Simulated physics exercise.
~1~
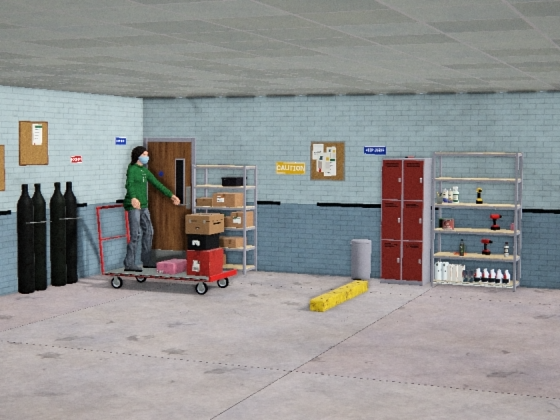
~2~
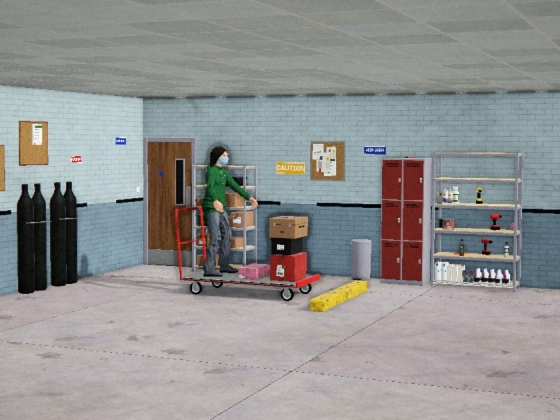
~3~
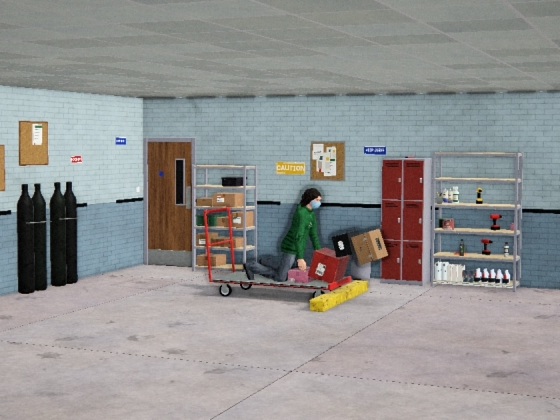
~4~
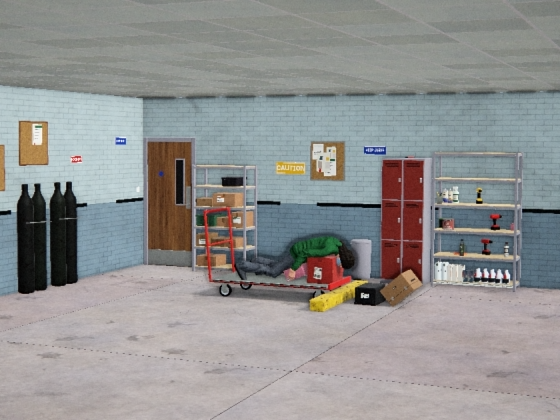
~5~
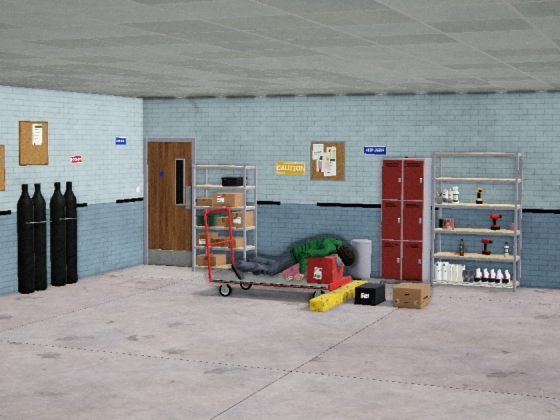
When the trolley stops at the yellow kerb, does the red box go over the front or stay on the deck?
The red box stays on the deck, near the front of the trolley.
